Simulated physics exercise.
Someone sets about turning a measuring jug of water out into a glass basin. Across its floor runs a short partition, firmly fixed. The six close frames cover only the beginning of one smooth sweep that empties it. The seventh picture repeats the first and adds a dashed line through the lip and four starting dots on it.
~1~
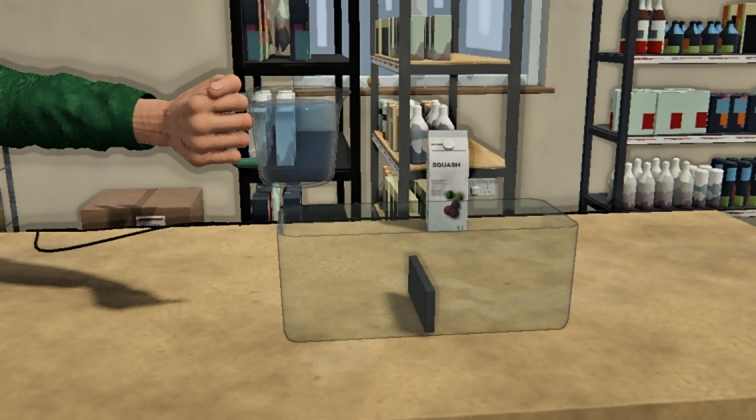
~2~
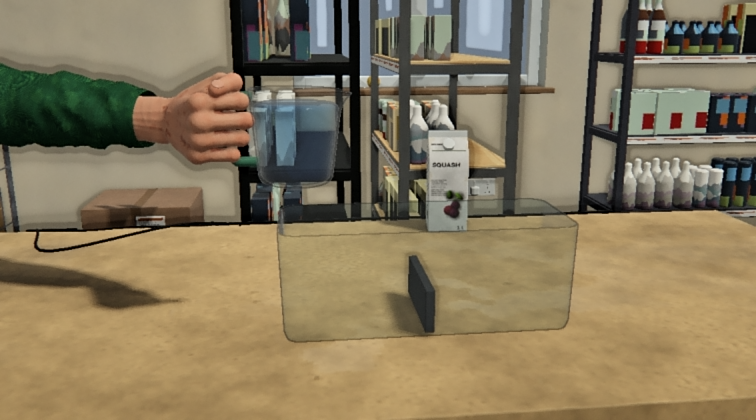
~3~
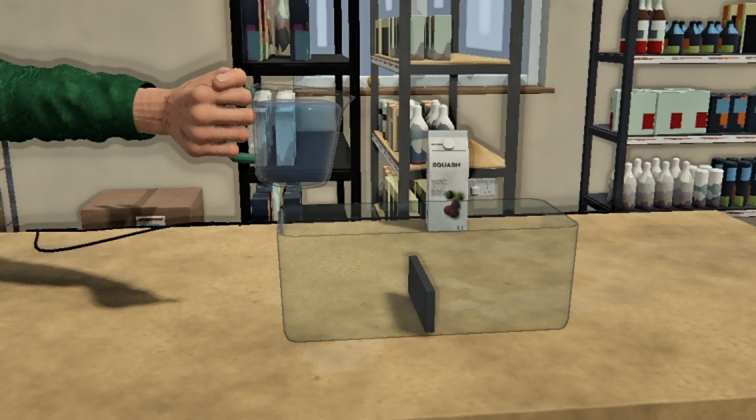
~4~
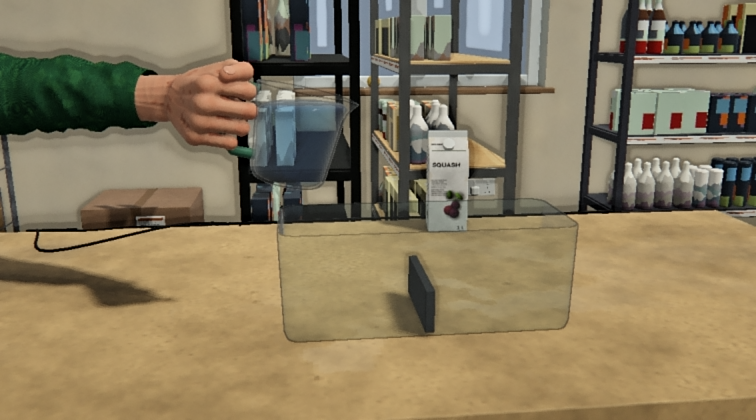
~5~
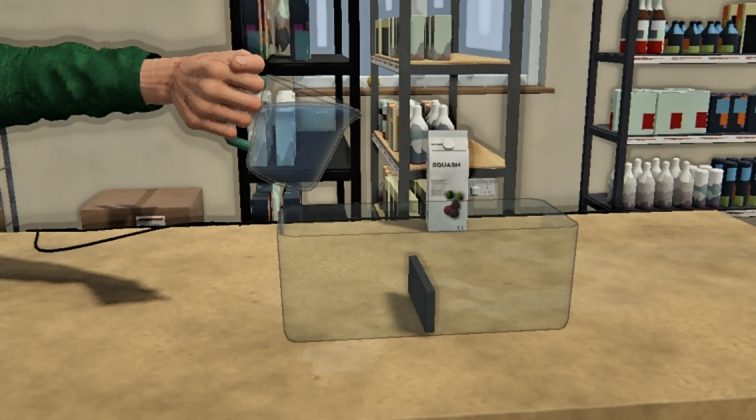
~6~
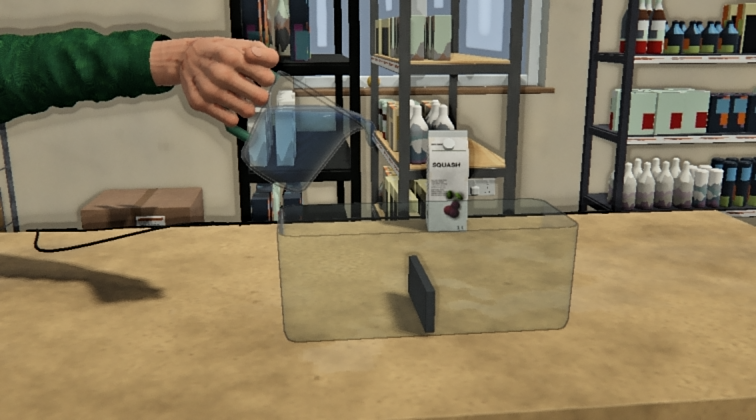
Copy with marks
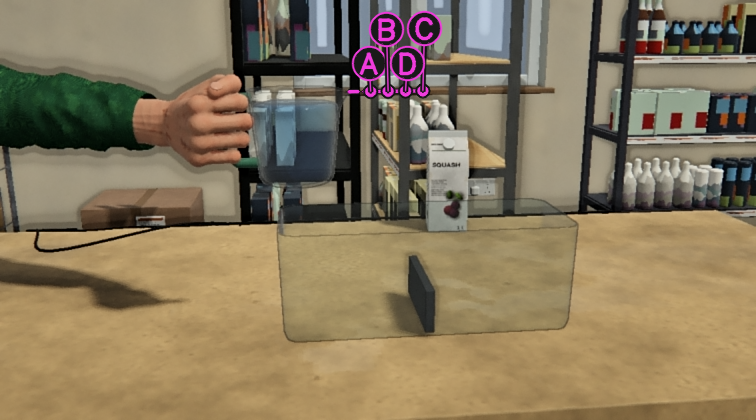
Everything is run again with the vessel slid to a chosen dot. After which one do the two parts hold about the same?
Use spot A.
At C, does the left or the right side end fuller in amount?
More ends on the right.
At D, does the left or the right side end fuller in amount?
More ends on the right.
On the marked copy, A at (370, 91); B at (388, 91); C at (422, 90); D at (405, 91).
For spot A, about 50 % ends left of the wall and 49 % right of it.
For spot B, about 26 % ends left of the wall and 74 % right of it.
For spot C, about 4 % ends left of the wall and 96 % right of it.
For spot D, about 13 % ends left of the wall and 87 % right of it.
